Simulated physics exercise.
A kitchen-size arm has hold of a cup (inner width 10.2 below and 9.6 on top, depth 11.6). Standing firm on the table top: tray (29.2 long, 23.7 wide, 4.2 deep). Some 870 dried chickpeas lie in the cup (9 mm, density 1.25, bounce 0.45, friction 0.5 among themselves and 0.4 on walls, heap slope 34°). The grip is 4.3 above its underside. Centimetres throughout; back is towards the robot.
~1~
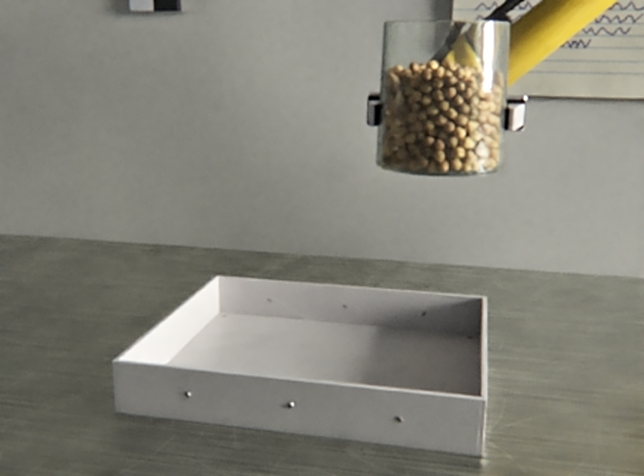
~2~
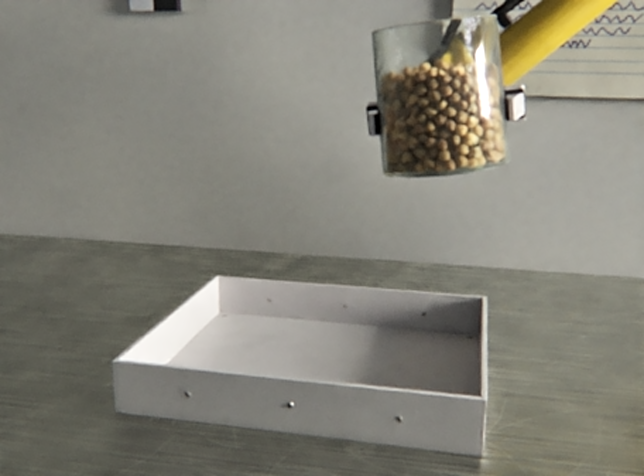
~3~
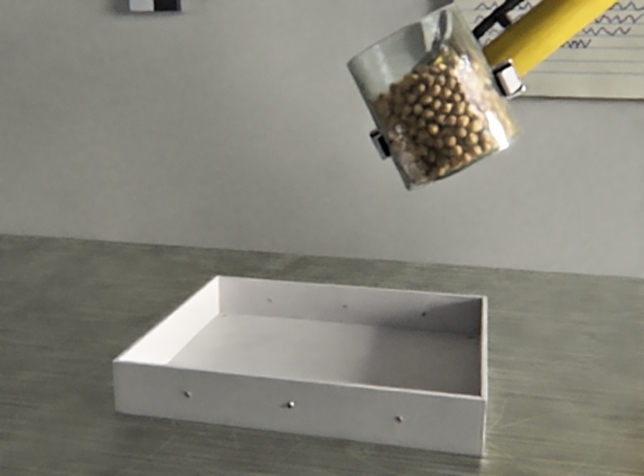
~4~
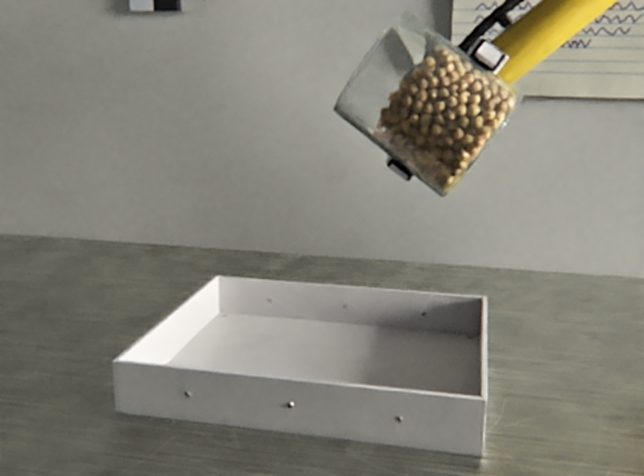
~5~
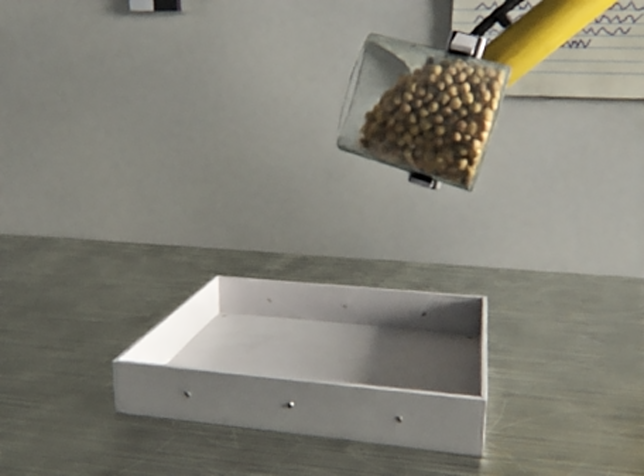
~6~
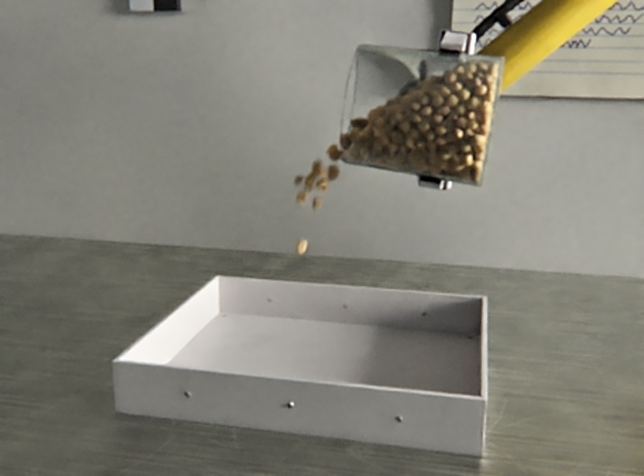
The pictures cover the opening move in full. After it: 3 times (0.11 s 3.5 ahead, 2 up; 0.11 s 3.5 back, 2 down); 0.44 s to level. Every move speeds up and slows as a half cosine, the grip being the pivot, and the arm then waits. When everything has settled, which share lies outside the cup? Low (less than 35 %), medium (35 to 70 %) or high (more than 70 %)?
Answer: High; more than 70 % of the dried chickpeas finish outside the cup.
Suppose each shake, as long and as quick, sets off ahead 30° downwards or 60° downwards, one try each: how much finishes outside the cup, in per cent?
Some 50 and 25 per cent.
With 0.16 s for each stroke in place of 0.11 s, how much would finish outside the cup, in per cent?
Then about 60 per cent.
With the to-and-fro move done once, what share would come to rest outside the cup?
Then about 55 per cent.
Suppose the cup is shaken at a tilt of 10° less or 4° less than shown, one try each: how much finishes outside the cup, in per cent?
Some 65 and 70 per cent.
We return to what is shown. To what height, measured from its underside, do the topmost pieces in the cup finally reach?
Roughly 4.0 cm.
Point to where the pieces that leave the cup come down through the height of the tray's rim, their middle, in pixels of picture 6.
Near (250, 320).
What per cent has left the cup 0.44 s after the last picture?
About 60 per cent by then.
Then, 0.44 s later, tilted 84° forward, highest piece 24 above the table; 399 in the tray, 340 in the cup, 2 on the table or floor, 132 in flight or on a rim.
Then, 0.88 s later, tilted 42° forward, highest piece 27 above the table; 675 in the tray, 187 in the cup, 8 on the table or floor, 3 in flight or on a rim.
Then, 1.30 s later, level, highest piece 24 above the table; 679 in the tray, 186 in the cup, 8 on the table or floor.
Then, 2.35 s later, level, highest piece 24 above the table; 679 in the tray, 186 in the cup, 8 on the table or floor.
At rest, 679 in the tray, 186 in the cup, 8 on the table or floor. That is 79 % outside the cup.
